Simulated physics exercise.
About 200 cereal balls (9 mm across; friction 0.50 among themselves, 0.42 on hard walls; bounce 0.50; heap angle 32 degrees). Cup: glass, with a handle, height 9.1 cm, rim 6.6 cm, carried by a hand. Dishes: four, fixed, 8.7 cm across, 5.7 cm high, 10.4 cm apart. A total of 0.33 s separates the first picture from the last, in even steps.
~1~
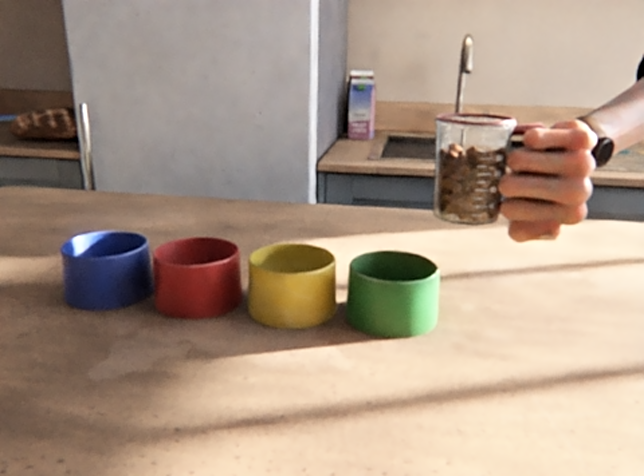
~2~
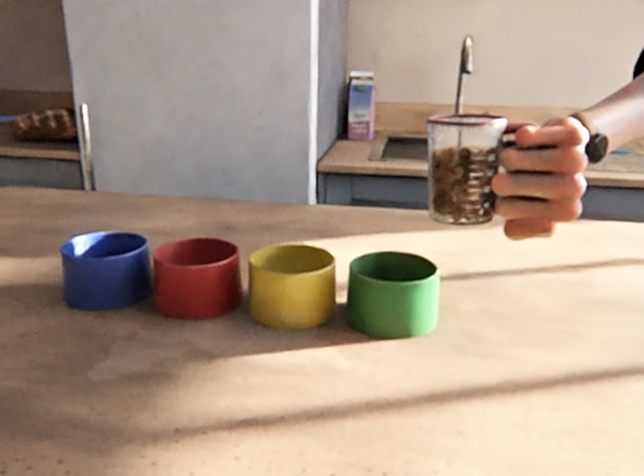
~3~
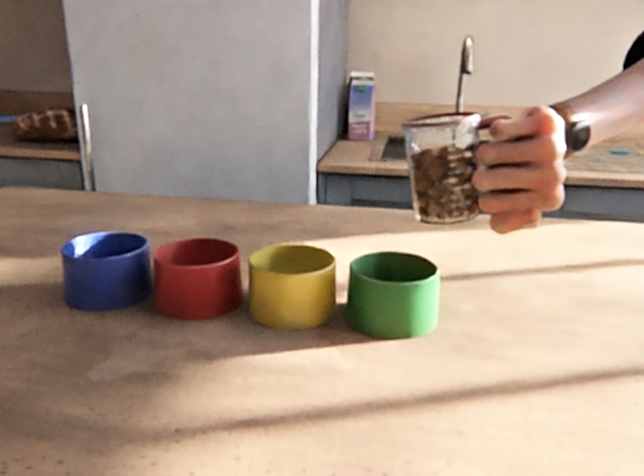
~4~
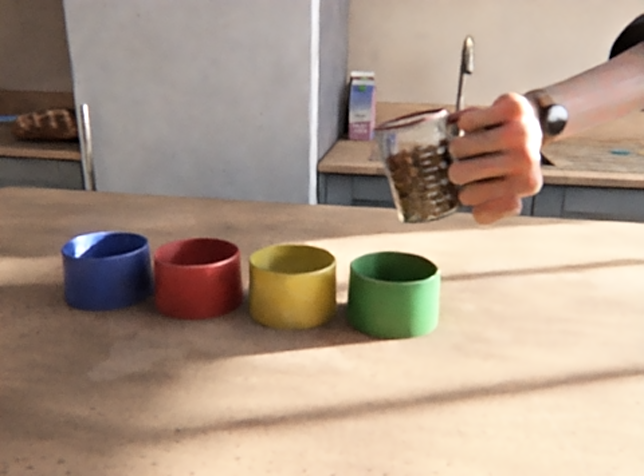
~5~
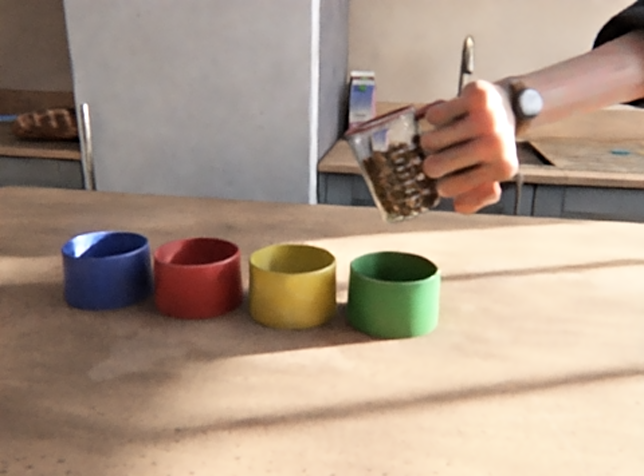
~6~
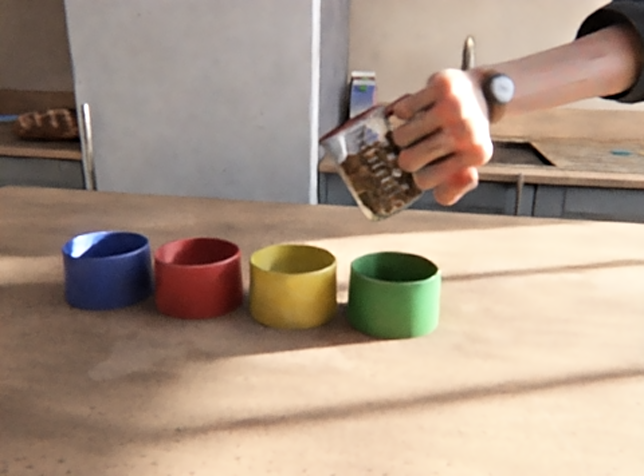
A hand moves a clear cup of brown pieces left while tilting it leftward.
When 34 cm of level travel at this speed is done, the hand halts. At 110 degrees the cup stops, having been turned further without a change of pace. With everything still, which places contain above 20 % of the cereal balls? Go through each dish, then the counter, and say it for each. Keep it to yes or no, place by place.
Place by place: Red no, blue yes, green no, yellow no, counter yes.
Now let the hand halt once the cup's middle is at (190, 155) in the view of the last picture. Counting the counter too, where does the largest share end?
The largest share goes to blue.
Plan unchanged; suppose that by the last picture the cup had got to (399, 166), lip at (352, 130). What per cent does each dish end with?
Red: 0 / blue: 90 / green: 0 / yellow: 0.
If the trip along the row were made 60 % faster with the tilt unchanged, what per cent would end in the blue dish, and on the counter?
The shares would then be blue 90 and counter 10.
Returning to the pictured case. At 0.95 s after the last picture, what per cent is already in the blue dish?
Estimate: Near 35 %.
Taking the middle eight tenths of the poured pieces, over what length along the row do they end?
That stretch measures near 17 centimetres.
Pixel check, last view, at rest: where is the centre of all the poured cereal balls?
Approximately (89, 282) in the last view.
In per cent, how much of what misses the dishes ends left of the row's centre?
Roughly 100 per cent of them.
Then, 0.36 s after the last picture, tilt 73 degrees; cup holds 100 %.
Then, 0.60 s after the last picture, tilt 100 degrees; cup holds 100 %.
Then, 0.95 s after the last picture, tilt 110 degrees; cup holds 25 %, blue 35 %.
In the end, red 0 %, blue 60 %, green 0 %, yellow 0 %, counter 40 %.
